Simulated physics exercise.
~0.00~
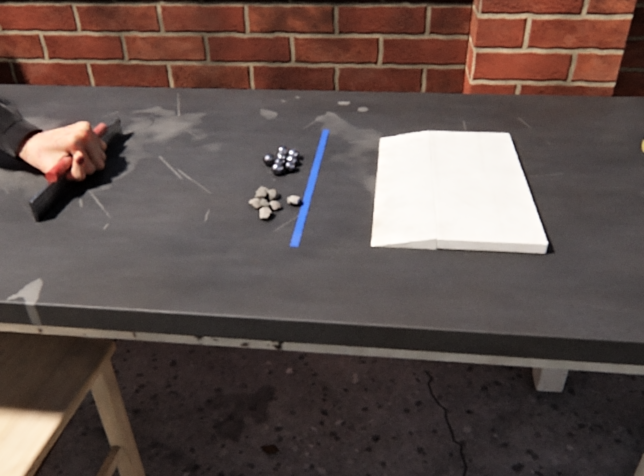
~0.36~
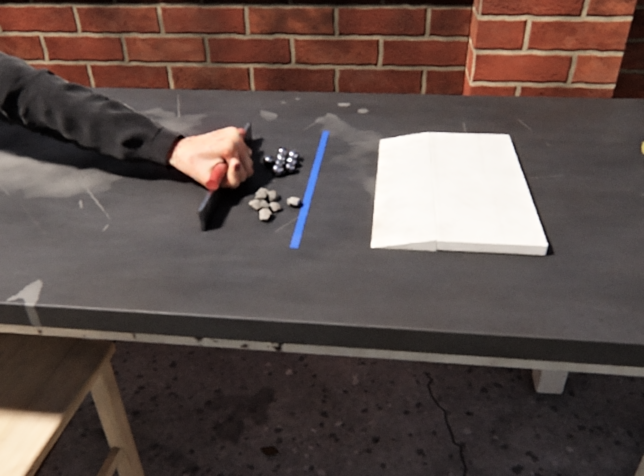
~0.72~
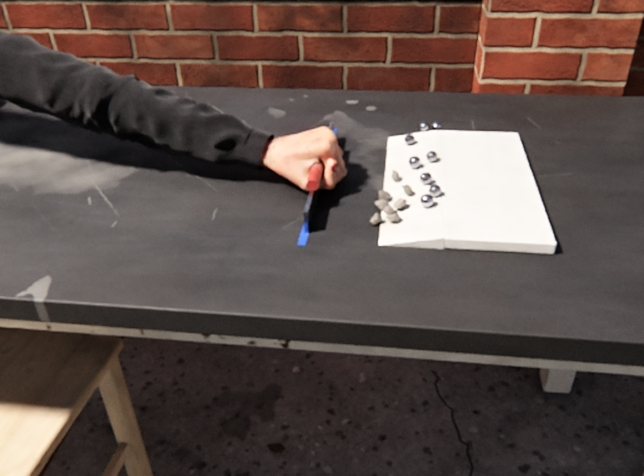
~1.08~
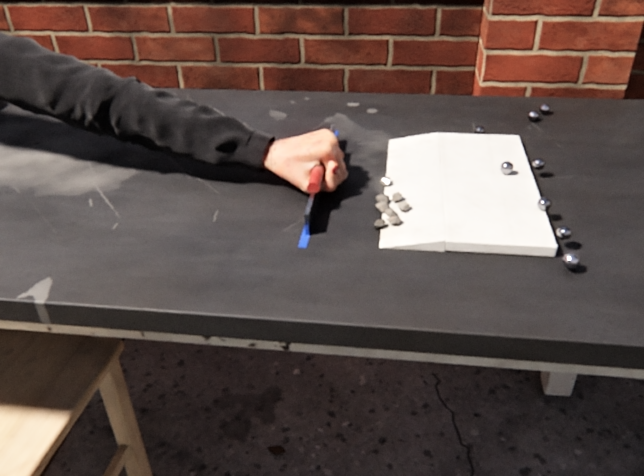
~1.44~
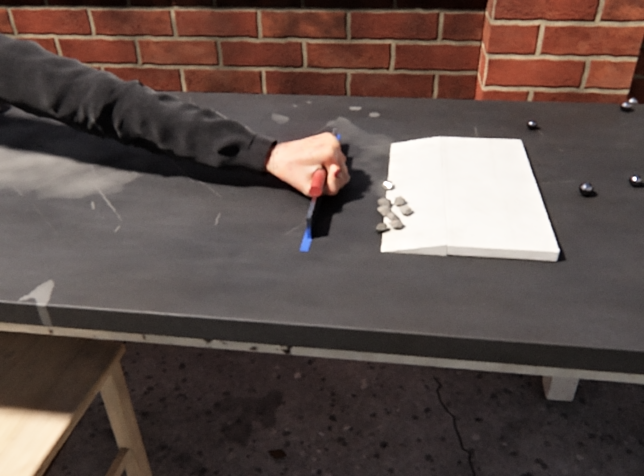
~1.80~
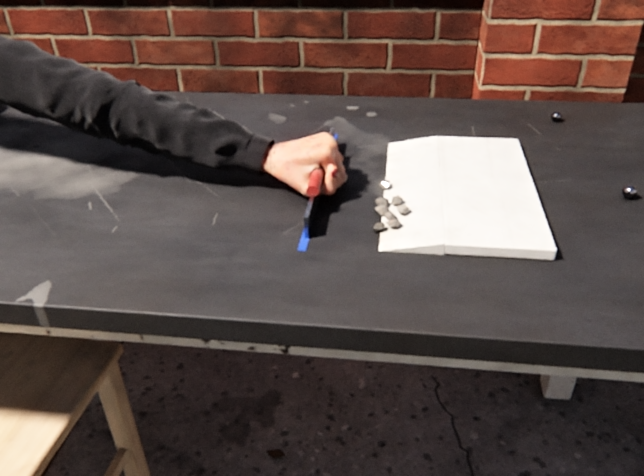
The clip shows a hand sliding a scraper right across a dark table and stopping at blue tape, sending shiny balls and grey stones towards a low white ramp; the balls roll over and beyond it, while the stones settle around its near edge.
